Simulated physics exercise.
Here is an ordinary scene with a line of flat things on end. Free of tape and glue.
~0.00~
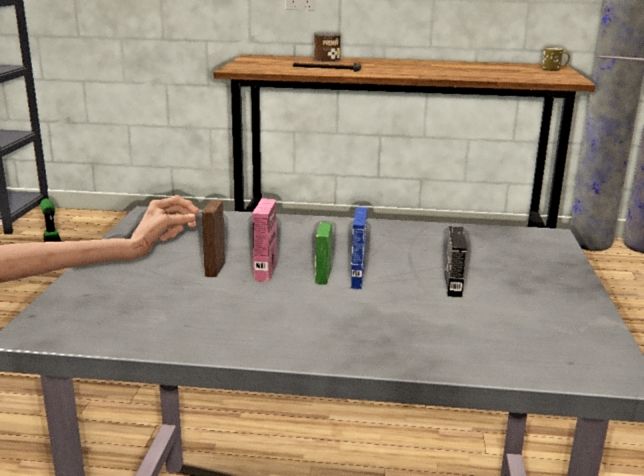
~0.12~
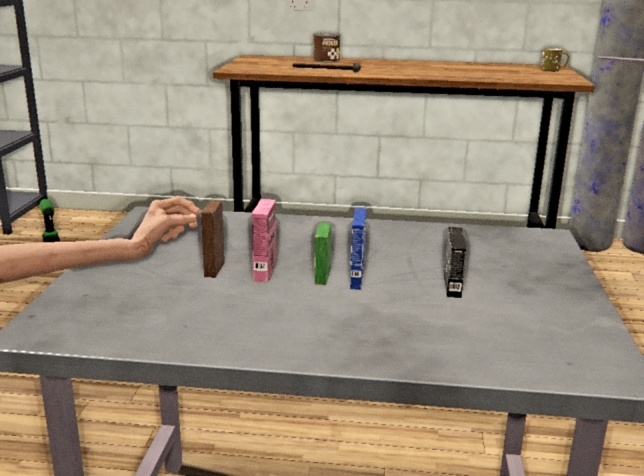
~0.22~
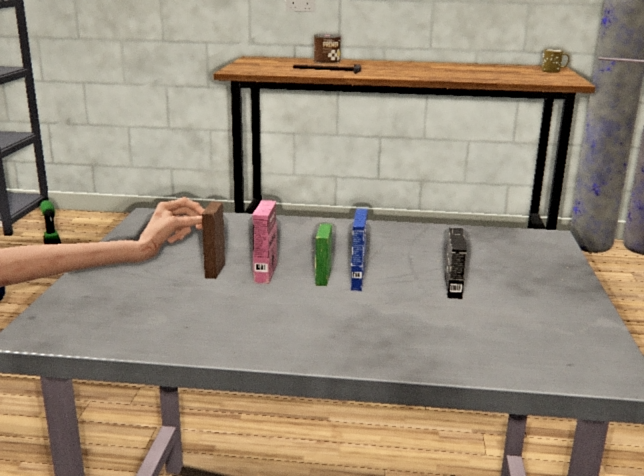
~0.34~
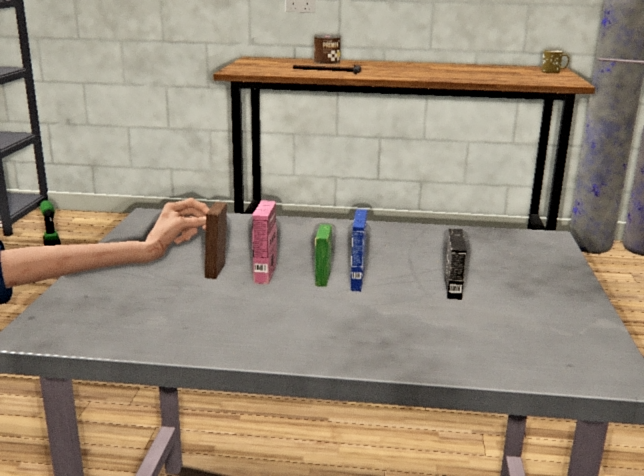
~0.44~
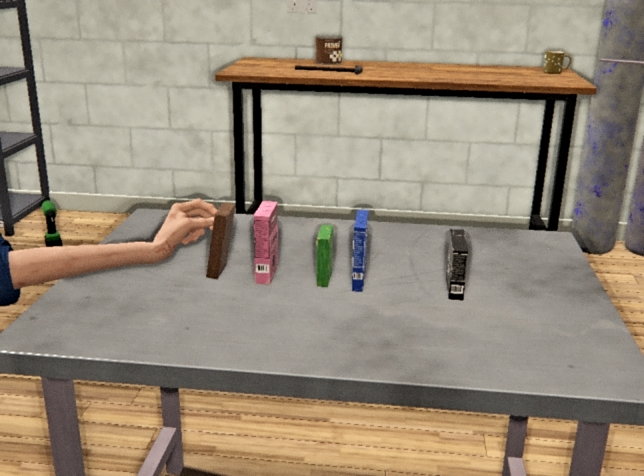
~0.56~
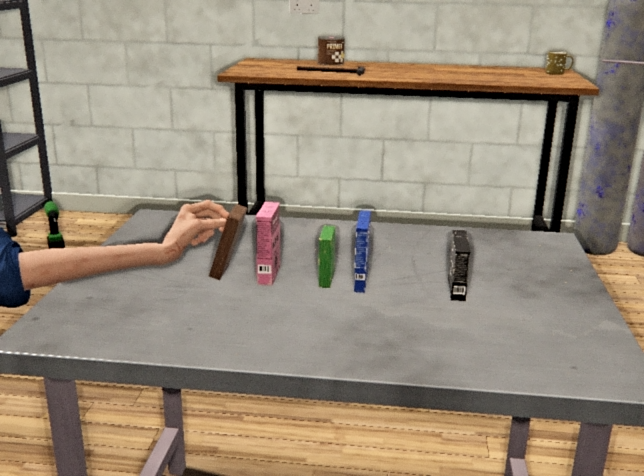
A hand reaches to the brown board and tilts it rightward toward the pink packet.
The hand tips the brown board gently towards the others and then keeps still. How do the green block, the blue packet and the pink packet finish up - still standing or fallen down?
The green block finishes fallen; the blue packet finishes fallen; the pink packet finishes fallen.
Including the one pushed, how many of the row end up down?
4 in total.
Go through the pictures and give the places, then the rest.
Green block (324, 253); blue packet (359, 248); pink packet (265, 240), in the first picture.
Pink packet (265, 241); blue packet (358, 248), in the second picture.
Green block (324, 255); pink packet (265, 242), in the third picture.
Brown board 4° over; blue packet (359, 250); green block (323, 255), in the fourth picture.
Brown board 10° over; pink packet (266, 243); blue packet (360, 251), in the fifth picture.
Brown board 18° over; green block (327, 257); blue packet (362, 251); pink packet (269, 243), in the sixth picture.
By 0.86 s, brown board 67° over; pink packet tilted by 40° near (298, 248); green block tilted by 6° near (330, 256).
By 1.06 s, brown board 77° over; pink packet tilted by 66° near (317, 259); green block tilted by 53° near (350, 263); blue packet tilted by 33° near (382, 254).
By 1.16 s, brown board 81° over; pink packet tilted by 75° near (320, 264); blue packet on its side near (406, 282); green block tilted by 74° near (357, 270).
When it is over (1.6 s), lying over on the table, blue packet, green block and pink packet. End places, in pixels of the last picture, green block near (357, 270), blue packet near (408, 280).
